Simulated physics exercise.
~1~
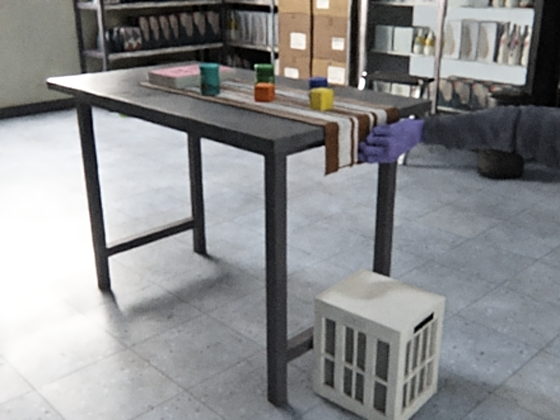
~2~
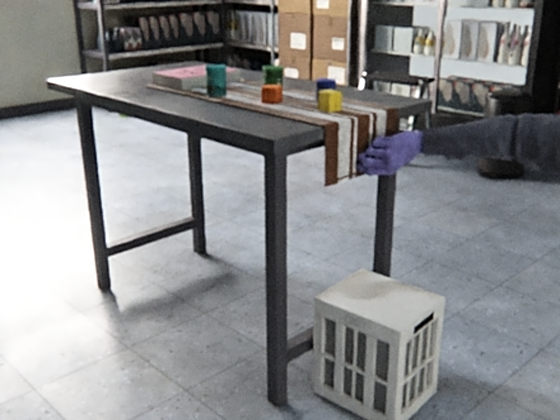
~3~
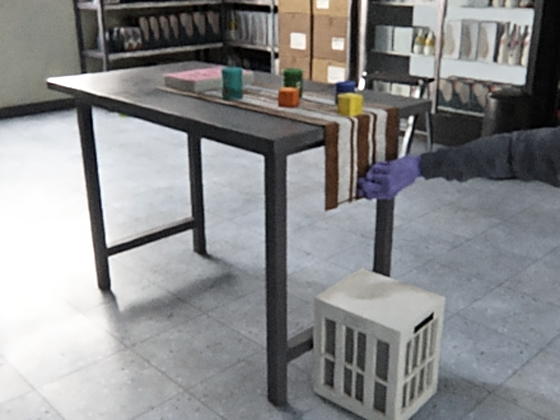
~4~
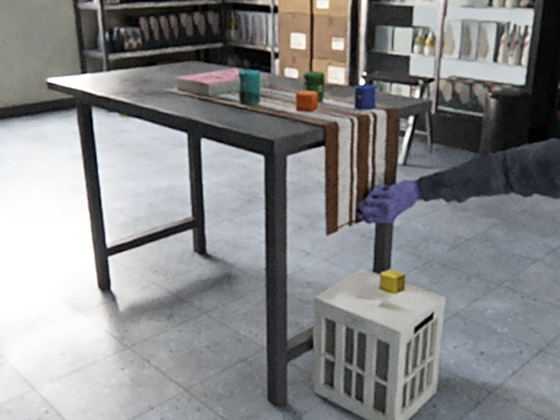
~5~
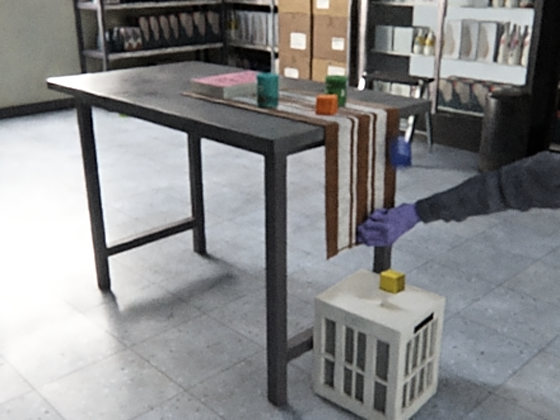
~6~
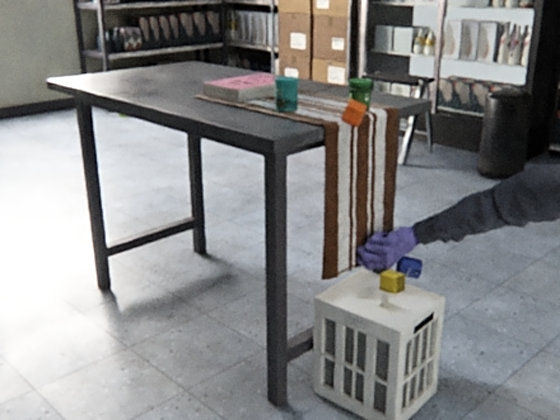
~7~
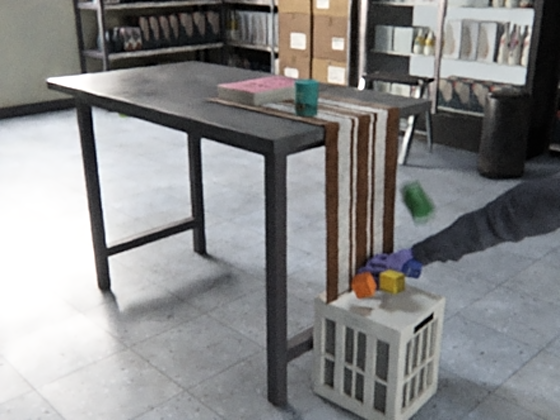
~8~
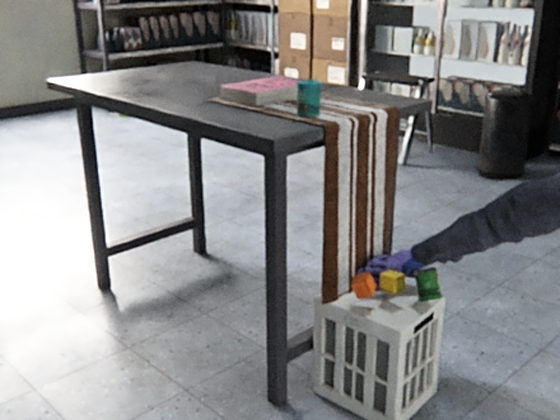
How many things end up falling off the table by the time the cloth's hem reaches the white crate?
Four things go over the edge, namely the yellow cube, the blue pot, the orange cube and the green can.
